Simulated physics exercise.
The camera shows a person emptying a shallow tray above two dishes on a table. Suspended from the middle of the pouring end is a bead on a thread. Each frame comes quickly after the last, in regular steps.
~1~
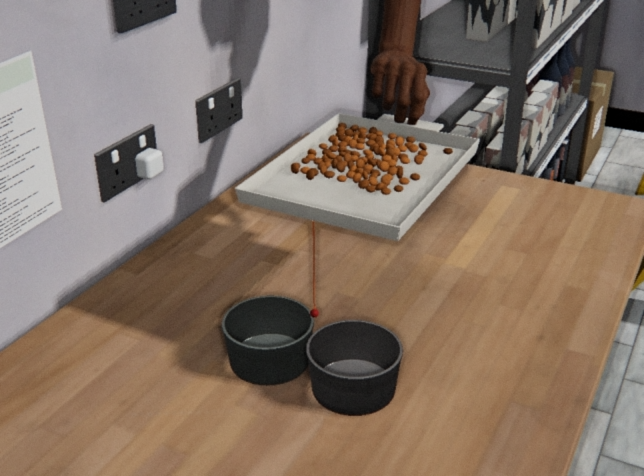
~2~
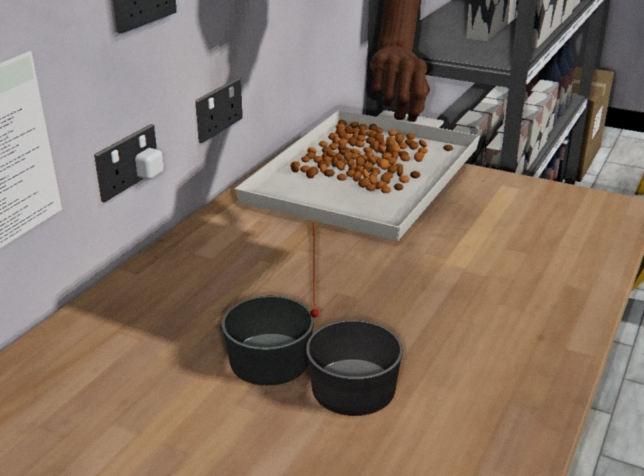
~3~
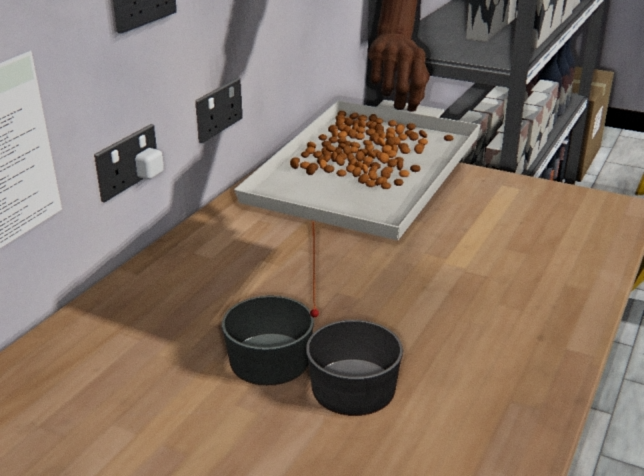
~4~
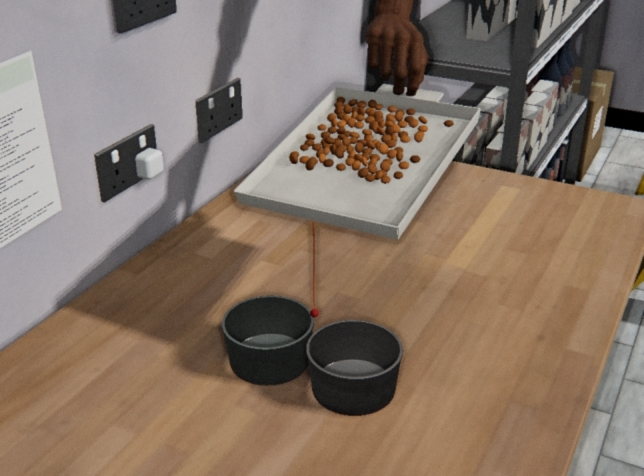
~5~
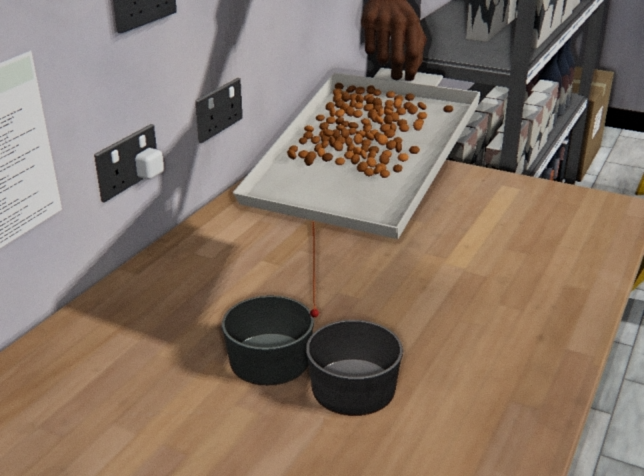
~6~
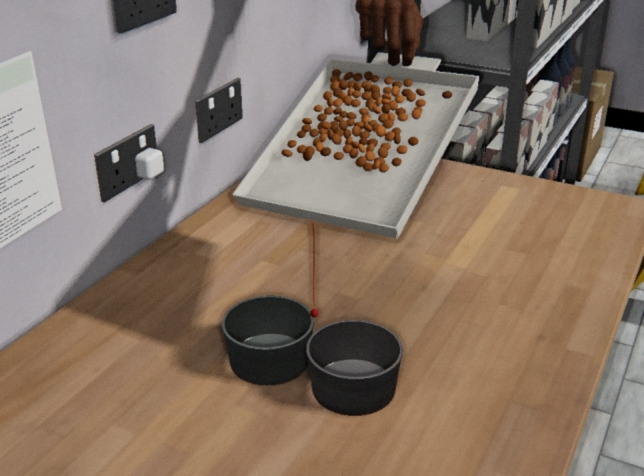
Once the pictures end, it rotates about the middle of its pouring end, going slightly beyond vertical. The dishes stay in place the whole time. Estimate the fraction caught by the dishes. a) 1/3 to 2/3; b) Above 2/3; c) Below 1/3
(a) 1/3 to 2/3.
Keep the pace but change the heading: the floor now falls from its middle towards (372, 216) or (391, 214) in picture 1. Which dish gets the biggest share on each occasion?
For the first aim the right side, for the second the right side.
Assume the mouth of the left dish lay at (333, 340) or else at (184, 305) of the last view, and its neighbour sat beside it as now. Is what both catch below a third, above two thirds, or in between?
At the first spot I'd expect under a third, and at the second spot the middle third.
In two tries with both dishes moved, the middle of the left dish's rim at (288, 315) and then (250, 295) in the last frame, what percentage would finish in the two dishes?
First 20 per cent, second 10 per cent.
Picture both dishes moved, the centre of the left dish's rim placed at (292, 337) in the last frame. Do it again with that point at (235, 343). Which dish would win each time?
The first time it's the one placed on the left, and the second time it's the one placed on the left.
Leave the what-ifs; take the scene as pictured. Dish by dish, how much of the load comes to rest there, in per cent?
The left dish keeps near 40 in a hundred, the right dish near 10 in a hundred.
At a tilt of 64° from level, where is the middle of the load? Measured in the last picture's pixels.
Near the pixel (285, 195).
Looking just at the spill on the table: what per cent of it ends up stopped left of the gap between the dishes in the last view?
It comes to about 90 percent.
Soon, tray tipped steeply; nearly all on the tray; a stray few in the air.
A while on, tray tipped past a quarter turn; about a third on the tray; a stray few in the right dish; about a quarter in the left dish; about a third outside both; a small part in the air.
Towards the end, tray tipped past a quarter turn; a small part in the right dish; about half in the left dish; about half outside both.
Finally, tray tipped past a quarter turn; a small part in the right dish; about half in the left dish; about half outside both.
